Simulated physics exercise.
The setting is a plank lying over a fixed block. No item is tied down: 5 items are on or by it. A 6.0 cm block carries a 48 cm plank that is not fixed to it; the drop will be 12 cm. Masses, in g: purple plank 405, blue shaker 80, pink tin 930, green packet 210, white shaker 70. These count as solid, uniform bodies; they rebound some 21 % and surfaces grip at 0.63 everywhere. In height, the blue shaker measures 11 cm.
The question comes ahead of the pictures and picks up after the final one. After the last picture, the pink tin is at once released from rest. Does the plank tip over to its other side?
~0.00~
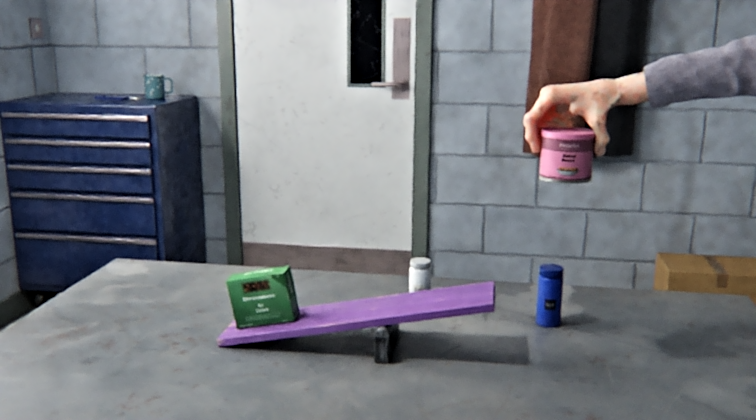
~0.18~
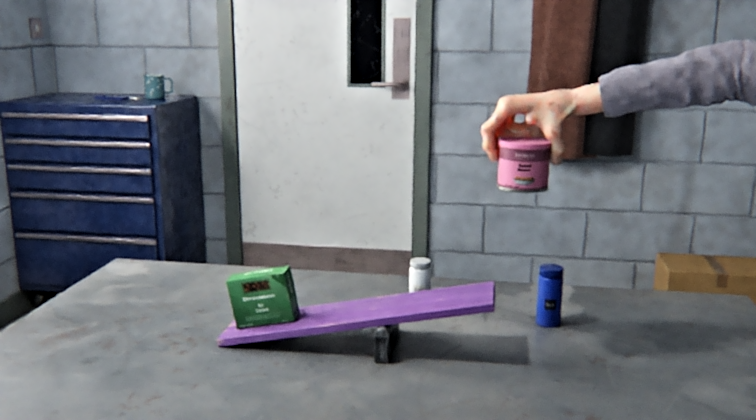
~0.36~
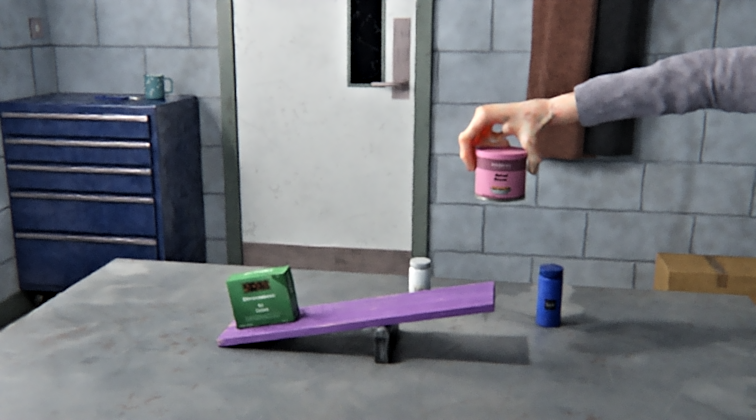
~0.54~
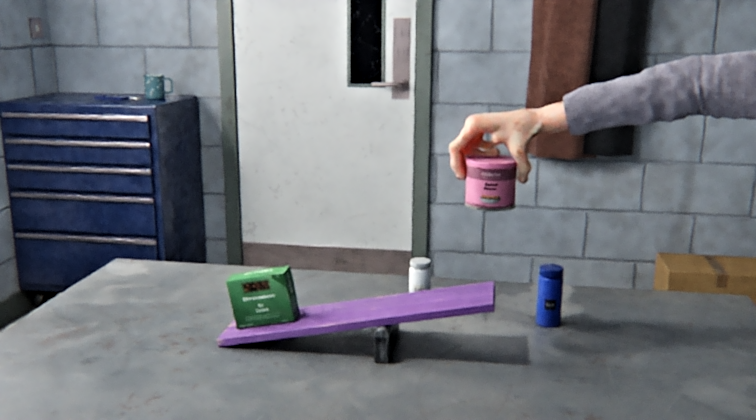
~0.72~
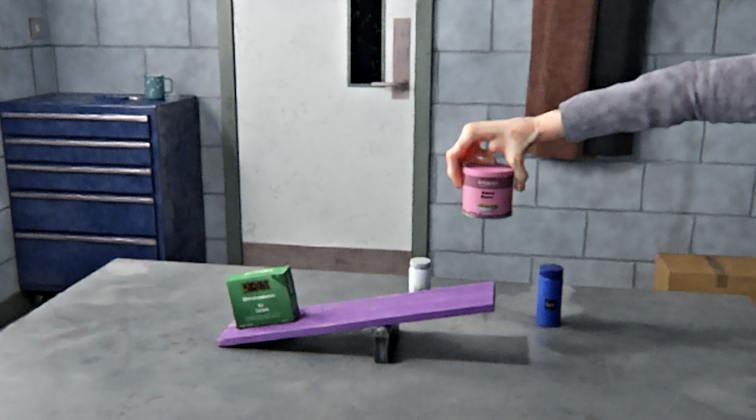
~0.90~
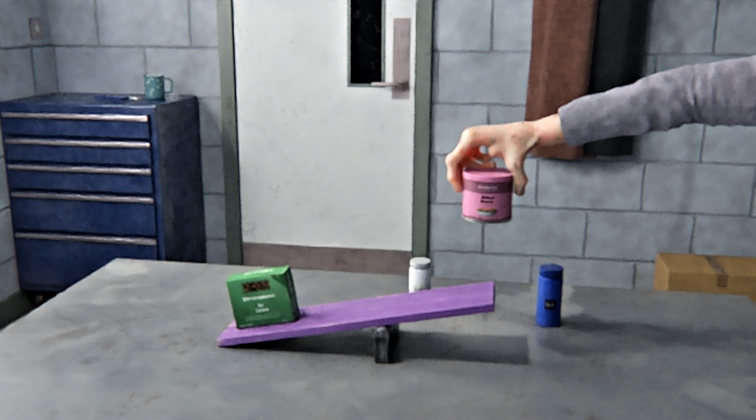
At the finish the plank has not overturned.
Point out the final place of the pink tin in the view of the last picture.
About (534, 334).
By 1.20 s, plank at 3°, tipped the other way; pink tin tilted 13° near (483, 290); green packet tilted 15°.
By 1.30 s, plank at 21°, tipped the other way; pink tin tilted 29° near (501, 325); green packet tilted 56°.
By 1.40 s, plank at 11°, tipped the other way; pink tin tilted 57° near (516, 325); green packet on its side.
By 1.60 s, plank at 11°, leaning as at the start; pink tin on its side near (533, 334); green packet upside down.
When it is over (2.2 s), plank at 12°, leaning as at the start; lying over on the table or plank, pink tin and green packet; the other 3 within 4 cm of the start. End places, in pixels of the last picture, pink tin near (533, 334). The plank finishes with the same end low.
